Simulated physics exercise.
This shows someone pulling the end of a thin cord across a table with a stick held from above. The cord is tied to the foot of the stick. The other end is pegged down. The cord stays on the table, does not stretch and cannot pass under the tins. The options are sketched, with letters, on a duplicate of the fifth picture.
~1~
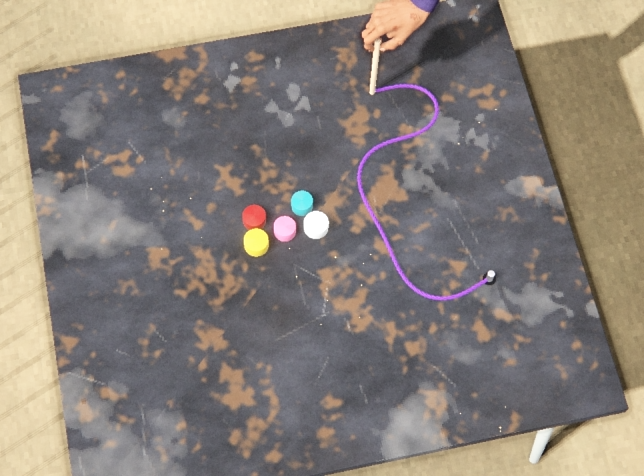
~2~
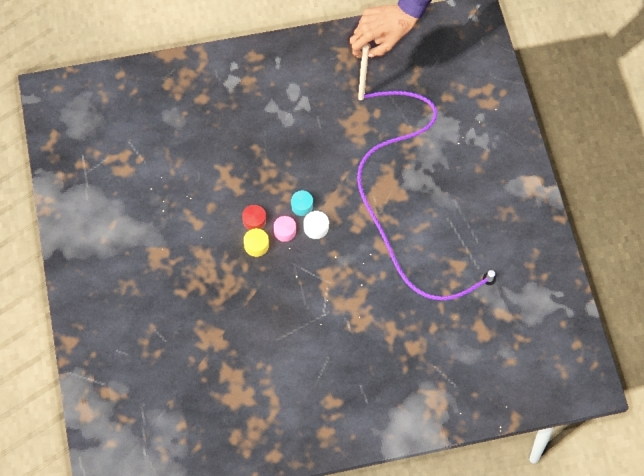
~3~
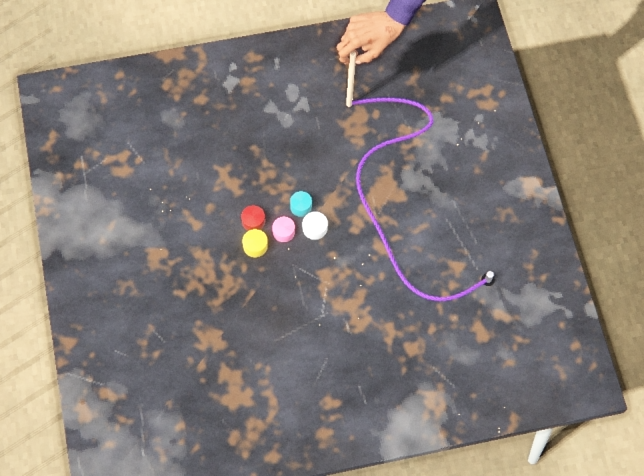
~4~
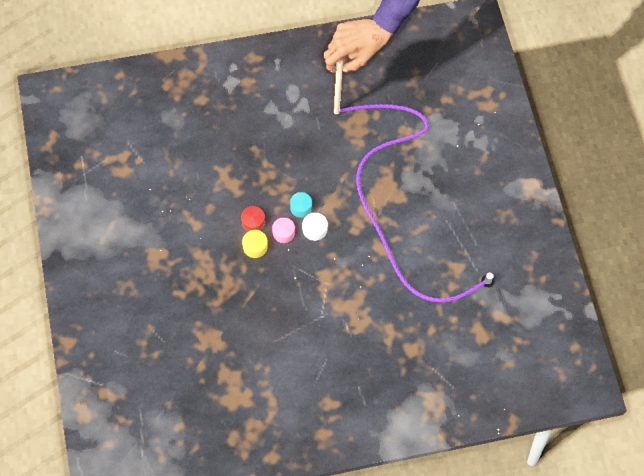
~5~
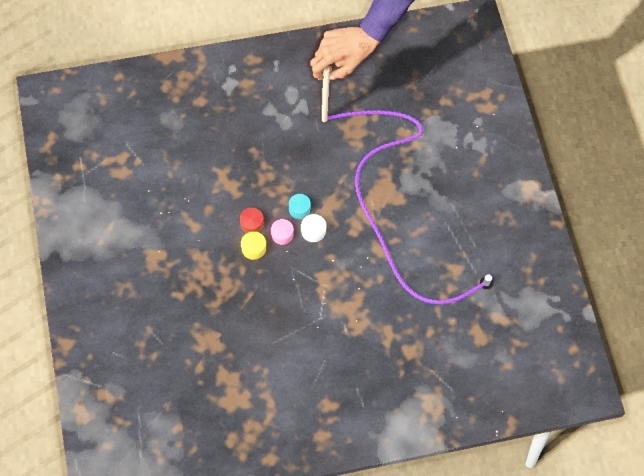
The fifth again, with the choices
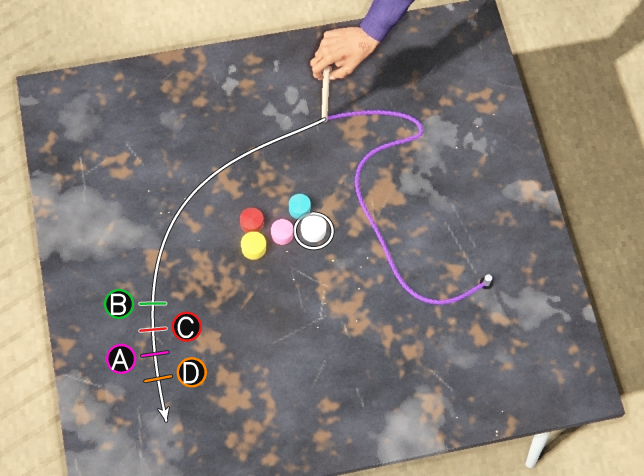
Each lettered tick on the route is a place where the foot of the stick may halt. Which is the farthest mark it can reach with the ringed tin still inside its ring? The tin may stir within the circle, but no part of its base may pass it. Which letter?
D.
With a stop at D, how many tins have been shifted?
Four.
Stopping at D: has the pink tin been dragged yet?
Yes.
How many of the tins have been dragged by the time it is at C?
The count is none.
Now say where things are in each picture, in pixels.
Turquoise tin (302, 203); white tin (316, 225); peg (490, 276), in the first picture.
Peg (490, 276); red tin (254, 218), in the second picture.
Yellow tin (255, 243); pink tin (284, 230), in the third picture.
Turquoise tin (301, 205); white tin (315, 227), in the fourth picture.
Peg (488, 281); red tin (252, 221); yellow tin (254, 246), in the fifth picture.
On the marked copy, A at (155, 354); B at (153, 304); C at (153, 330); D at (158, 379); the ring at (314, 231); the route from (325, 119) via (169, 229) to (166, 421).
Taking D. A third of the way, foot of the stick (217, 172); white tin (314, 228).
Two thirds of the way, foot of the stick (156, 273); white tin (314, 228).
When it is over, foot of the stick (158, 379); red tin (269, 236); yellow tin (253, 253); pink tin (288, 247); turquoise tin (291, 227); white tin (314, 229); the white tin is still in its ring.
As for the rest, A is safe but short; B is safe but short; C is safe but short.
